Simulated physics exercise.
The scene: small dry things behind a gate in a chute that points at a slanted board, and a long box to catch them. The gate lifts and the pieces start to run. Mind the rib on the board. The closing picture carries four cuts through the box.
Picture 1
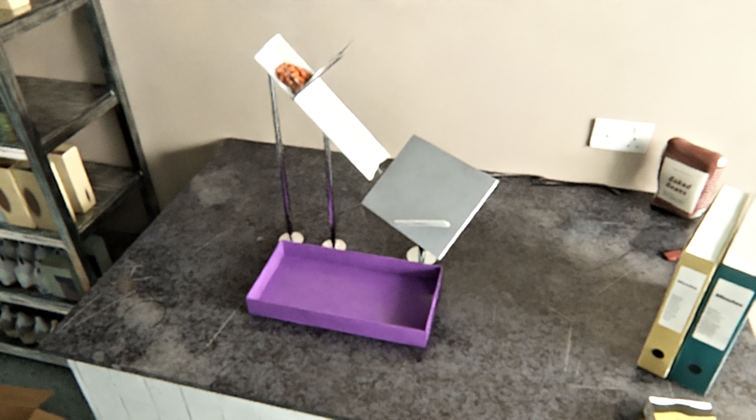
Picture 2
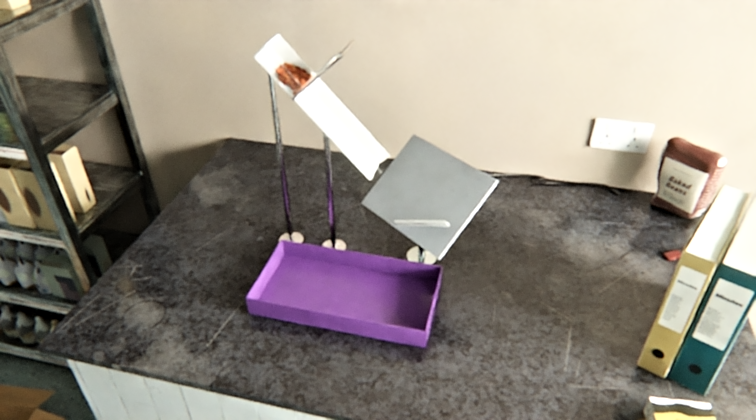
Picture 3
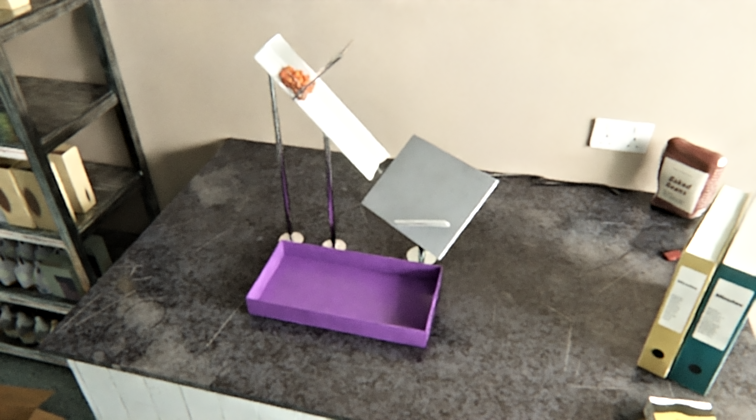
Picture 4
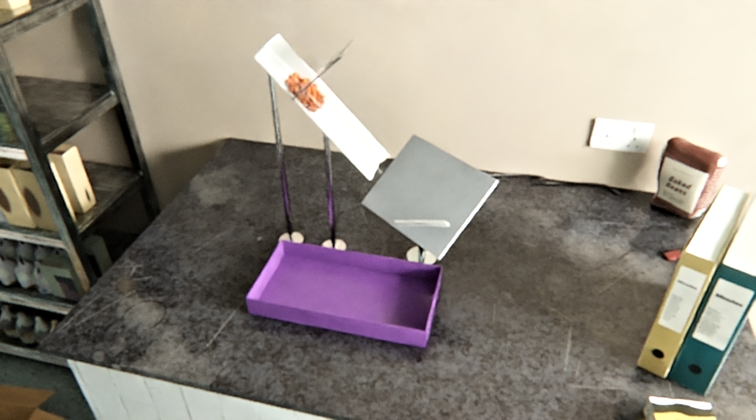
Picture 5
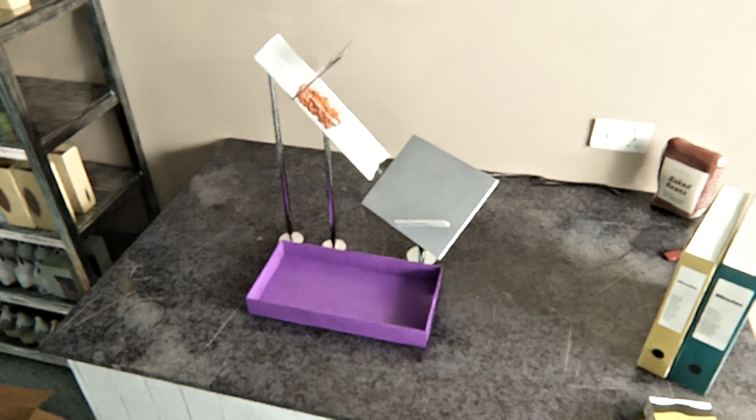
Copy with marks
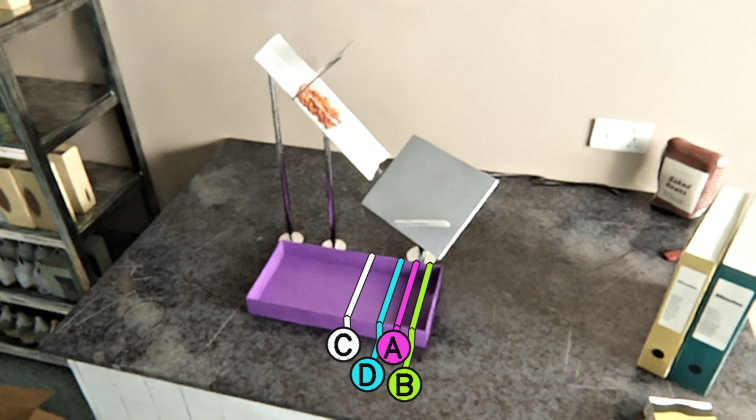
Small reddish-brown pieces slide down a white chute toward a tilted gray board.
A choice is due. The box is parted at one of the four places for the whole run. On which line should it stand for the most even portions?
C.
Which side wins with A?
Left.
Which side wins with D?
Left.
On the marked copy, line A crosses the front rim at (396, 326); line B crosses the front rim at (412, 329); line C crosses the front rim at (347, 317); line D crosses the front rim at (379, 323).
If A is chosen, of what is caught, all on the left of the divider, none on the right.
If B is chosen, of what is caught, all on the left of the divider, none on the right.
If C is chosen, of what is caught, about half on the left of the divider, about half on the right.
If D is chosen, of what is caught, nearly all on the left of the divider, a stray few on the right.
